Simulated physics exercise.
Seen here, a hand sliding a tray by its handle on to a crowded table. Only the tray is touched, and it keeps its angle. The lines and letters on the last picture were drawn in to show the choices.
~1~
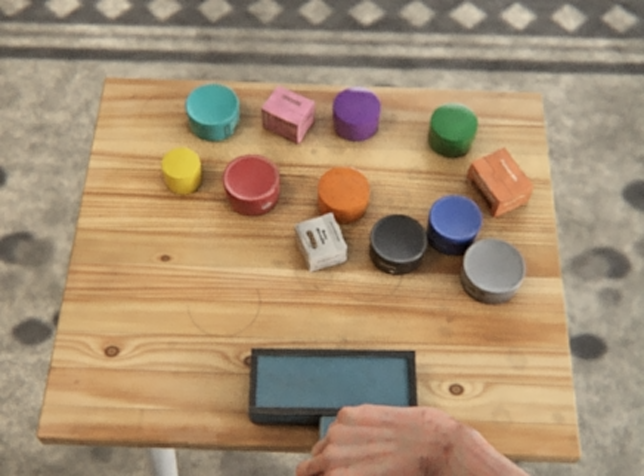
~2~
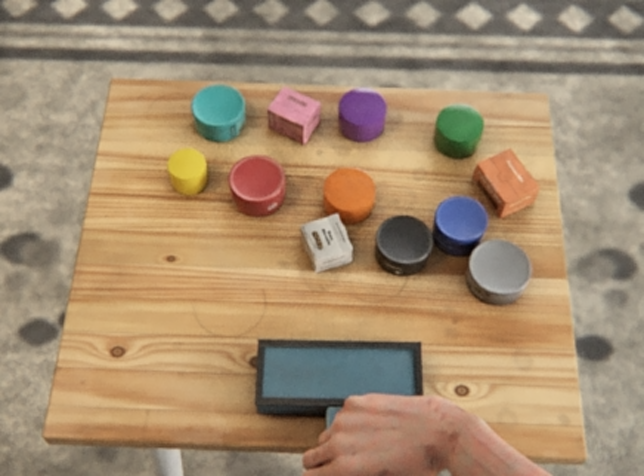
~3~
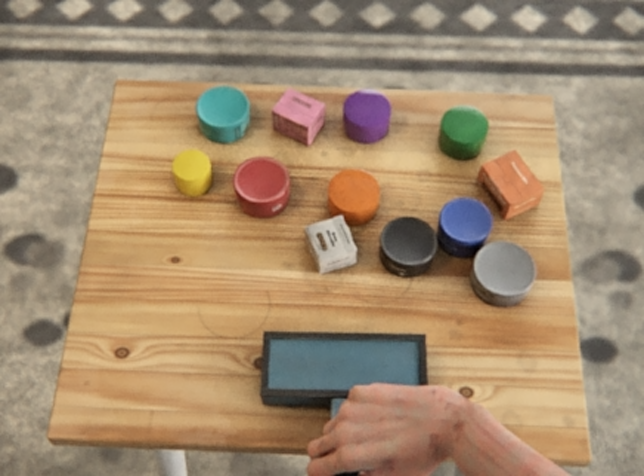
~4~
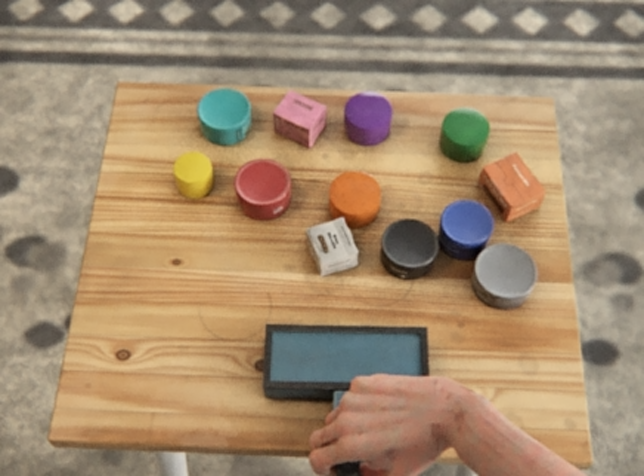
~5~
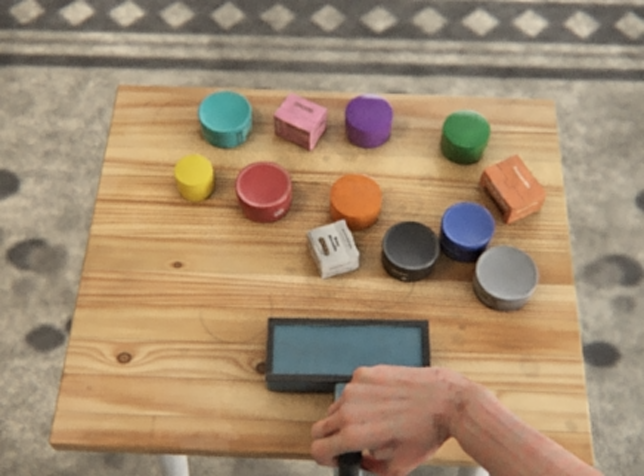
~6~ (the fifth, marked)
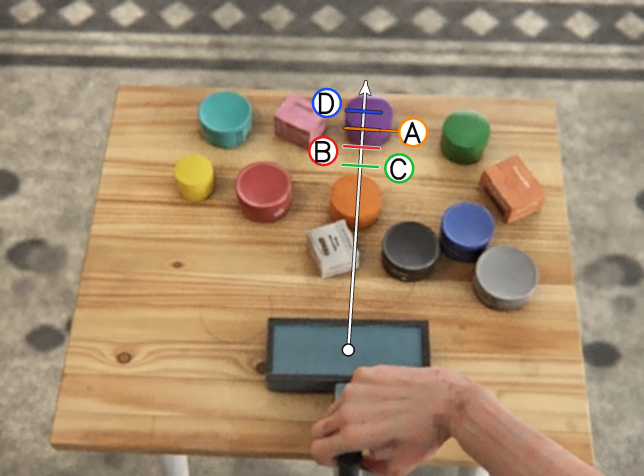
A hand slides a blue tray slightly forward across a wooden table toward colourful containers.
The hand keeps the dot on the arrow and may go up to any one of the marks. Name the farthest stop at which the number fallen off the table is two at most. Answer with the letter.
The farthest such stop is A.
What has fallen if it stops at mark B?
The purple pot.
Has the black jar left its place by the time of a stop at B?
Yes.
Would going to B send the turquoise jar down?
No.
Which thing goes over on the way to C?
It is the purple pot.
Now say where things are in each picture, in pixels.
The first frame shows white packet (321, 243); grey tub (492, 272); pink box (288, 114).
The second frame shows tray (339, 373); green pot (458, 131).
The third frame shows tray (344, 365); orange box (510, 185).
The fourth frame shows tray (346, 357); turquoise jar (225, 117).
The fifth frame shows tray (348, 350); blue tub (466, 232); red tub (264, 192); black jar (409, 252).
On the copy, A at (362, 129); B at (361, 147); C at (360, 166); D at (364, 111); the arrow from (348, 350) to (366, 82); the white dot at (348, 350).
On A. First, tray (354, 269); orange pot (358, 184); black jar (409, 219).
Then, tray (359, 193); purple pot (379, 83); orange pot (368, 121).
Finally, tray (362, 137); orange pot over the edge; purple pot over the edge; two fallen.
By contrast, B is within the limit but short; C is within the limit but short; D drops four.
